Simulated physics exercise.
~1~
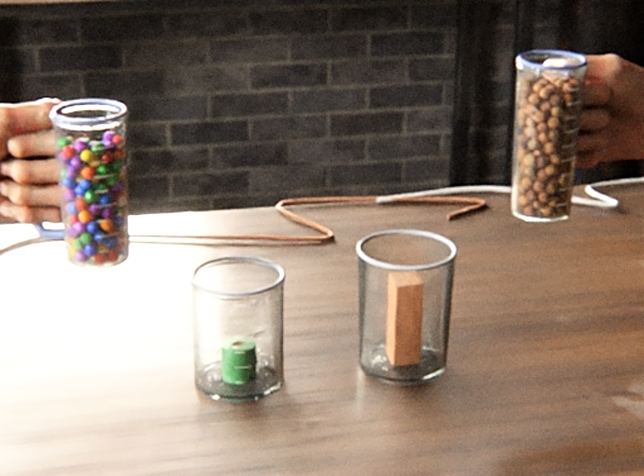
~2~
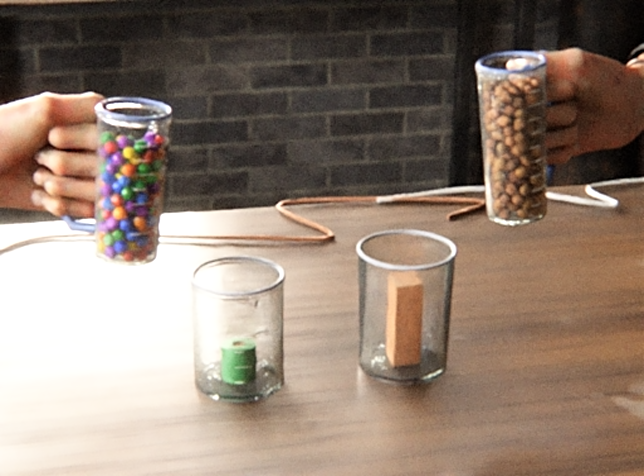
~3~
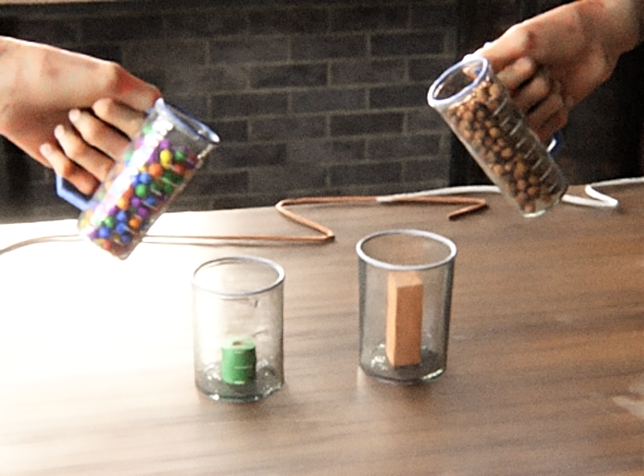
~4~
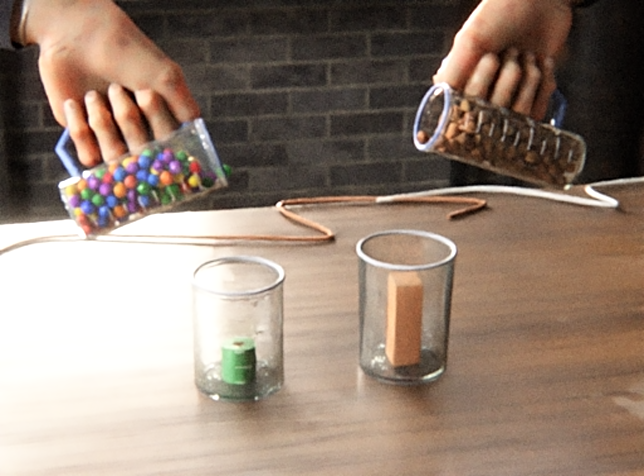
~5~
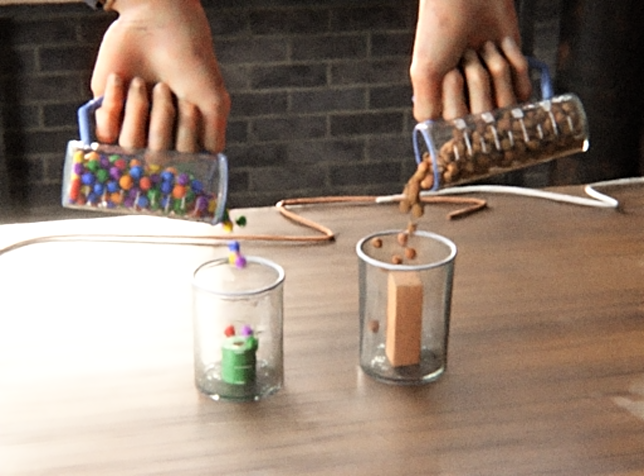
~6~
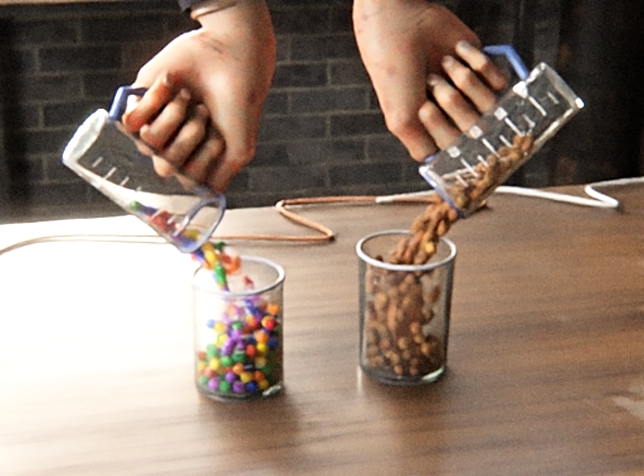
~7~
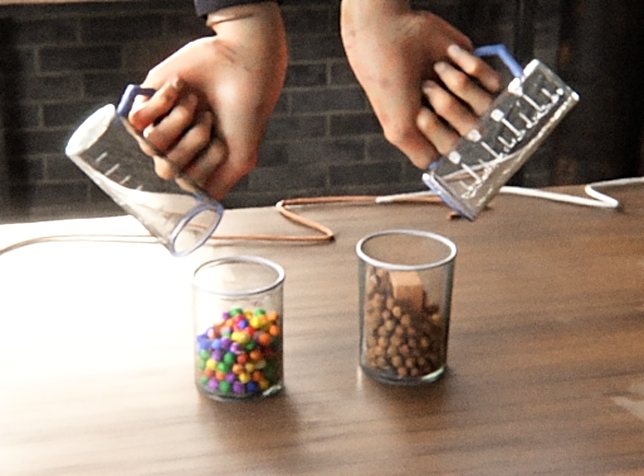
On a wooden table, two hands pour colorful beads and brown balls, covering only the green object.
